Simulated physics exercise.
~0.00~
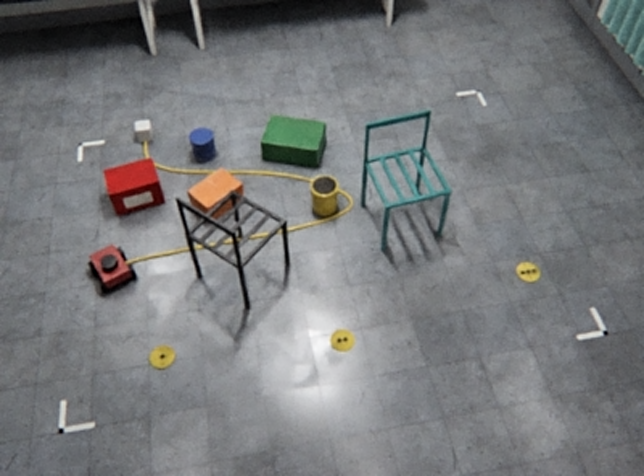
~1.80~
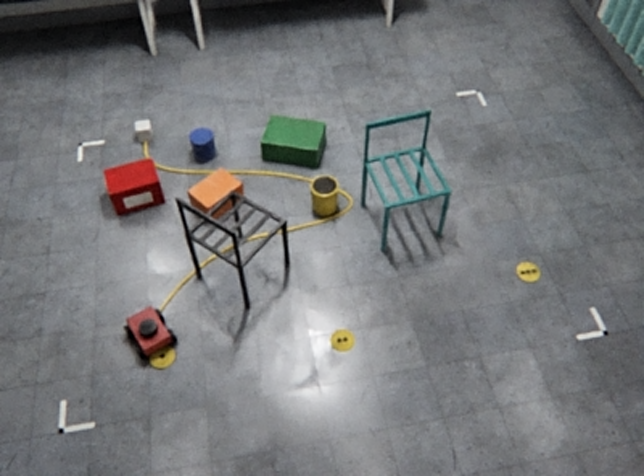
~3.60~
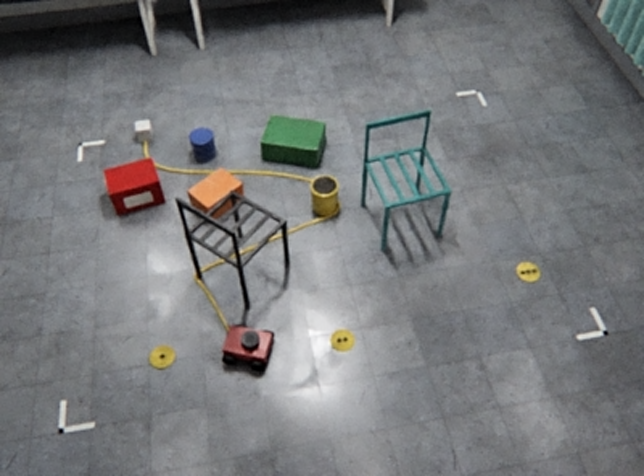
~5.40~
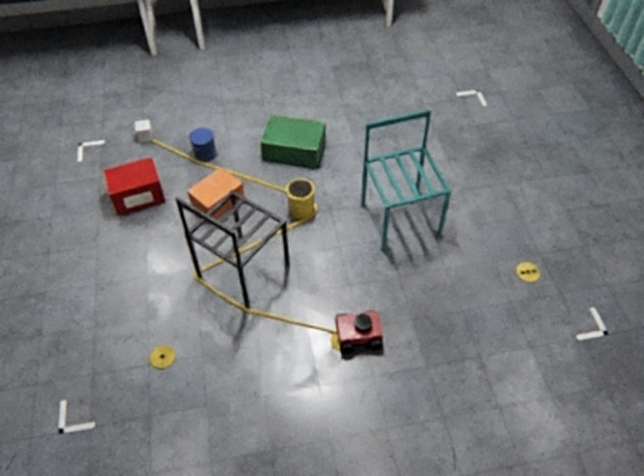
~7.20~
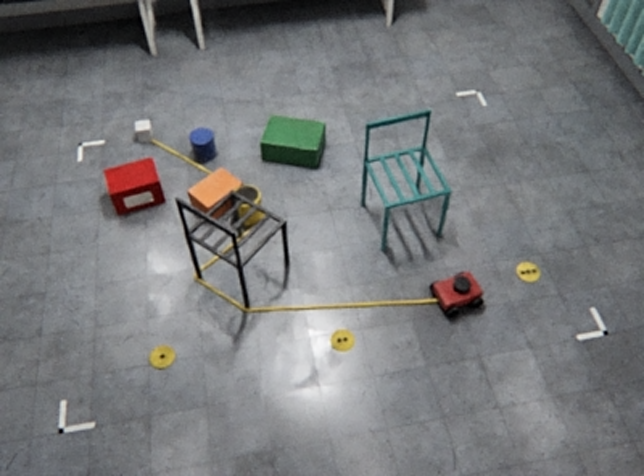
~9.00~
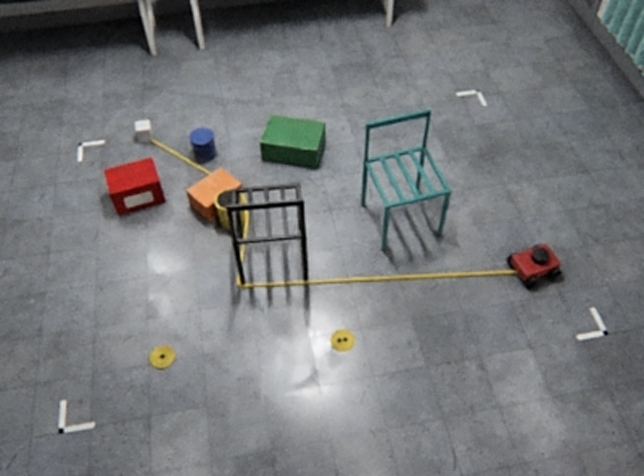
A black chair stood among boxes and a teal chair while a small red cart trailing a yellow cord rolled down, then right past yellow floor marks; the cord dragged the yellow pot left toward the orange crate, and finally the black chair turned and shifted.
